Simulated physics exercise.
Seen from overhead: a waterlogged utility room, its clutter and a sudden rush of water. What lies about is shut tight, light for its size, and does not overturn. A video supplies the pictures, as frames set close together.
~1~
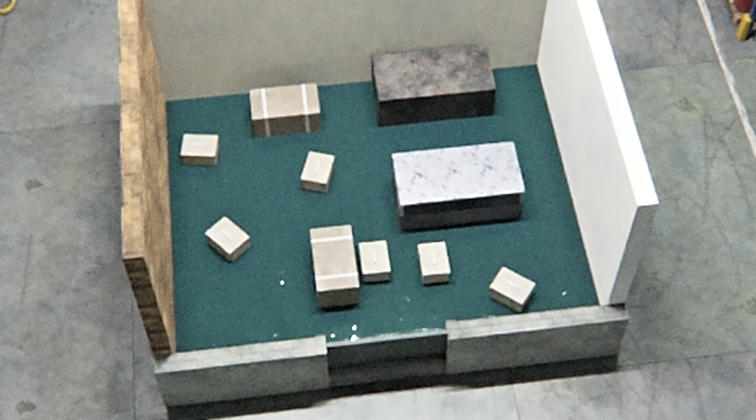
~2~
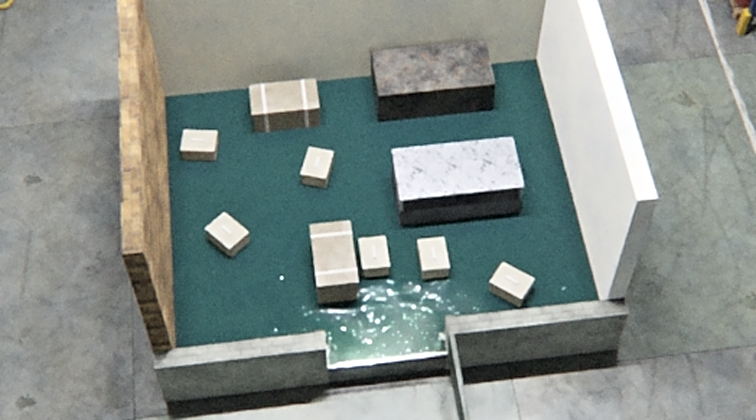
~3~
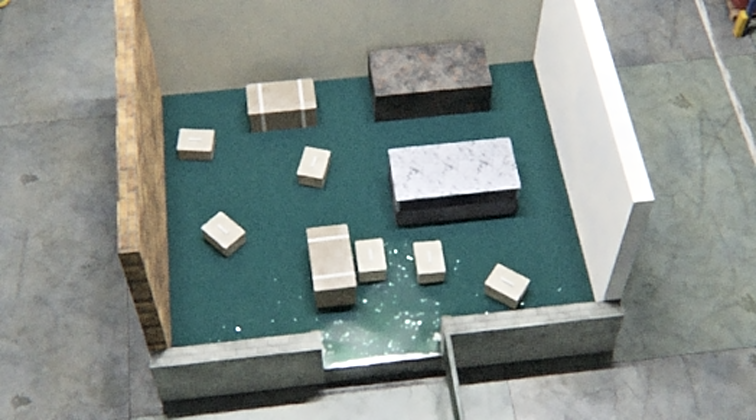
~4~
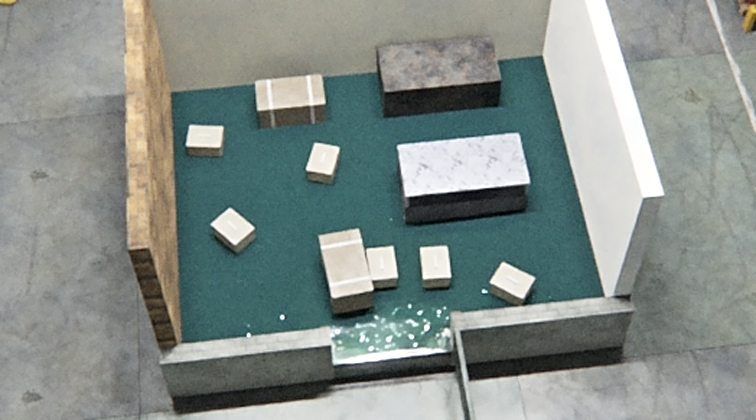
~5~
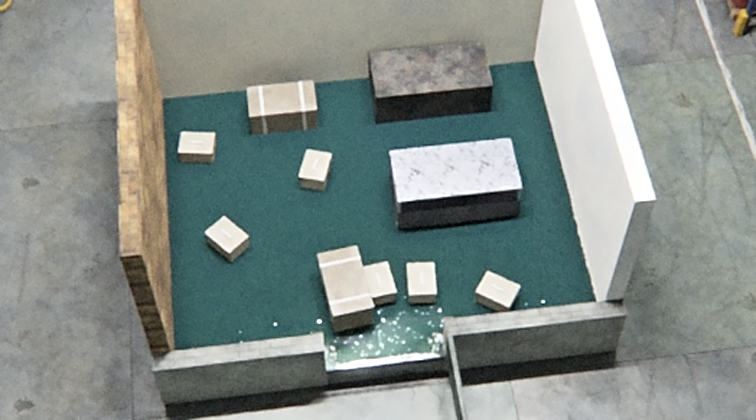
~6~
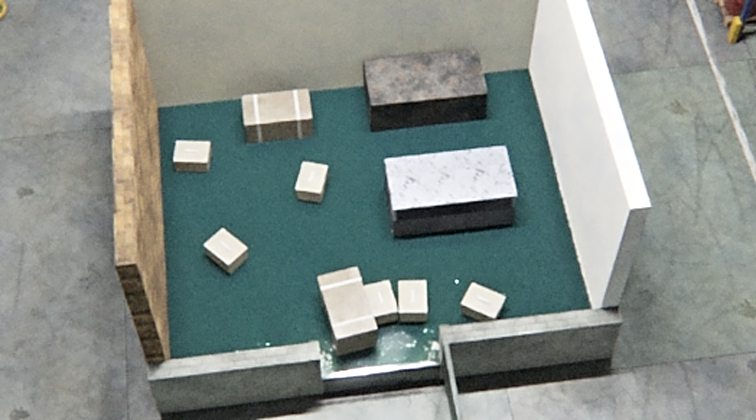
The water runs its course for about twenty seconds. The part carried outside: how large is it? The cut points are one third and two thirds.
It falls at two thirds or above.
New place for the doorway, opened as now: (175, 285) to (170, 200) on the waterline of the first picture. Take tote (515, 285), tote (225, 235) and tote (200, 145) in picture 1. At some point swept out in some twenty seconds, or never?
Answer, one by one: Not lost, lost, lost.
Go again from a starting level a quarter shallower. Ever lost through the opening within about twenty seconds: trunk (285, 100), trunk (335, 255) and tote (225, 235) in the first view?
Outcomes, first to last: Kept back, departed, departed.
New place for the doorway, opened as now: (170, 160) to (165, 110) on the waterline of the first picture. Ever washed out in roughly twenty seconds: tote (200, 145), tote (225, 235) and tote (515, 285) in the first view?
Each object, in the order asked: Flushed / not flushed / not flushed.
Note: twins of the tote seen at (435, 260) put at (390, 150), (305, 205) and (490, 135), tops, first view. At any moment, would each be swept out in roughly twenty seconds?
For the three copies in the stated order: Escaped, escaped, remained.
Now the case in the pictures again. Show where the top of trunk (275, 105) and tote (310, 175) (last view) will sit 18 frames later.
My guess is close to (277, 136), then close to (349, 289).
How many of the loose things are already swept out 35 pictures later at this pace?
My count is 6.
A moment on, 3 of 8 are out; 5 afloat.
Next, 4 of 8 are out; 4 afloat.
Later, 6 of 8 are out; 2 afloat.
In the end, 6 of 8 are out; 2 afloat.
